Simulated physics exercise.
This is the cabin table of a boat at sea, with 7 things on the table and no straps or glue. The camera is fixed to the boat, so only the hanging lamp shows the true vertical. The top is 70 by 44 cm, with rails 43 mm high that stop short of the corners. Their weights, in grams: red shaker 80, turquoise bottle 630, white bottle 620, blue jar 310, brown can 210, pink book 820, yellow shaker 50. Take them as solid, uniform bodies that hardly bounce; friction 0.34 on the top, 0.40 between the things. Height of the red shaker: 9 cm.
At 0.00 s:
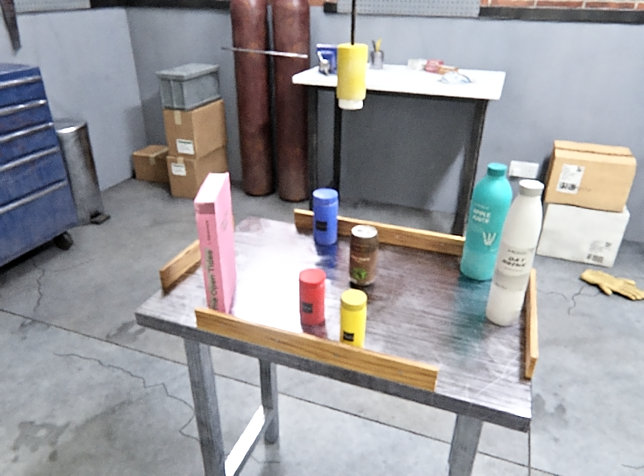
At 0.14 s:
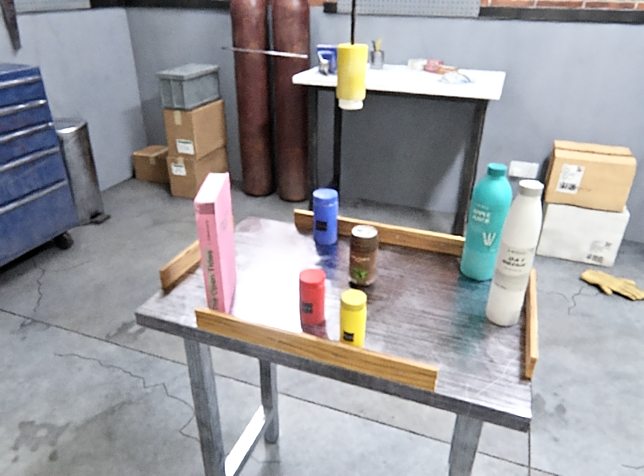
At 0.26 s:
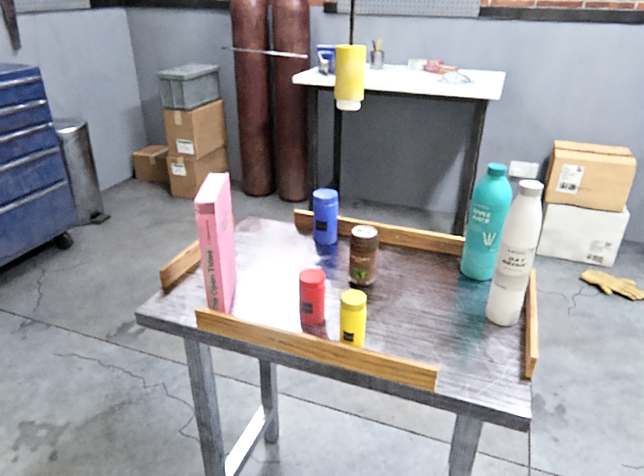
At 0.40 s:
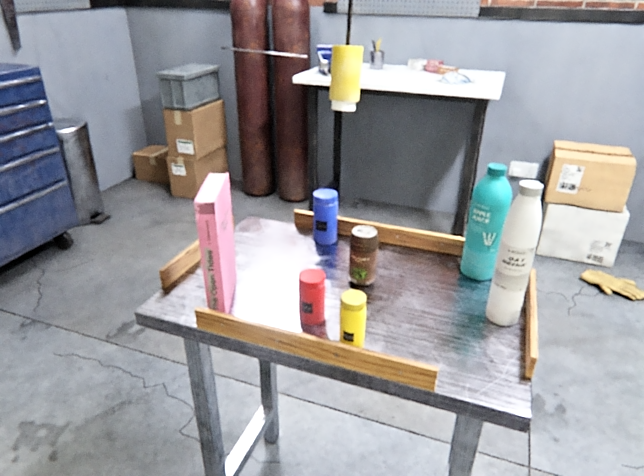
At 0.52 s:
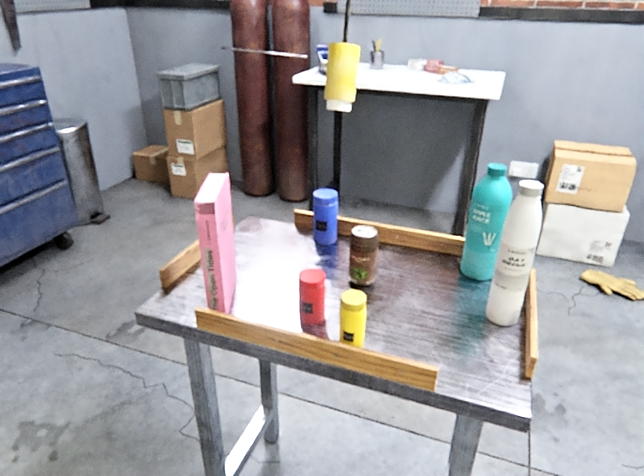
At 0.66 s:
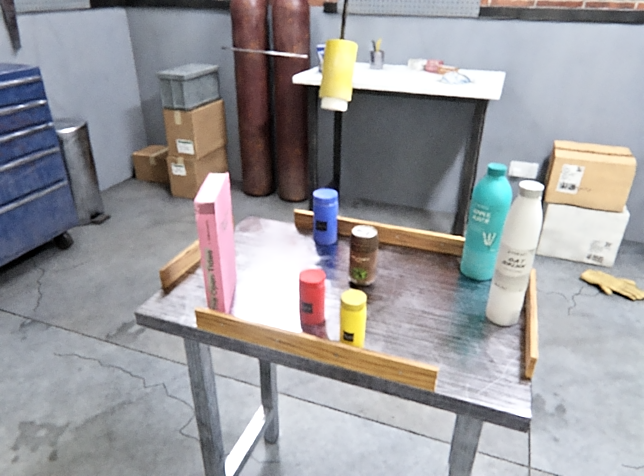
A yellow hanging lamp swings slightly left above a table of bottles, cans and a pink book.
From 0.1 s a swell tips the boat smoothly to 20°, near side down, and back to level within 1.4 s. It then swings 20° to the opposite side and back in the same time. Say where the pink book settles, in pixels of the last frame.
Resting place of the pink book: (219, 244).
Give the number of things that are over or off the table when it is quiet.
1 of them.
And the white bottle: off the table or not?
The white bottle ends off the table.
After 0.96 s, boat heeled 18°, near side down; white bottle 43° off its base.
After 1.26 s, boat heeled 5°, near side down; white bottle now off the table.
After 1.66 s, boat heeled 2°, far side down.
After 1.86 s, boat heeled 10°, far side down.
In the end (3.4 s), off the table, white bottle; the other 6 under 5 cm from the start. In the last view, pink book near (218, 244).
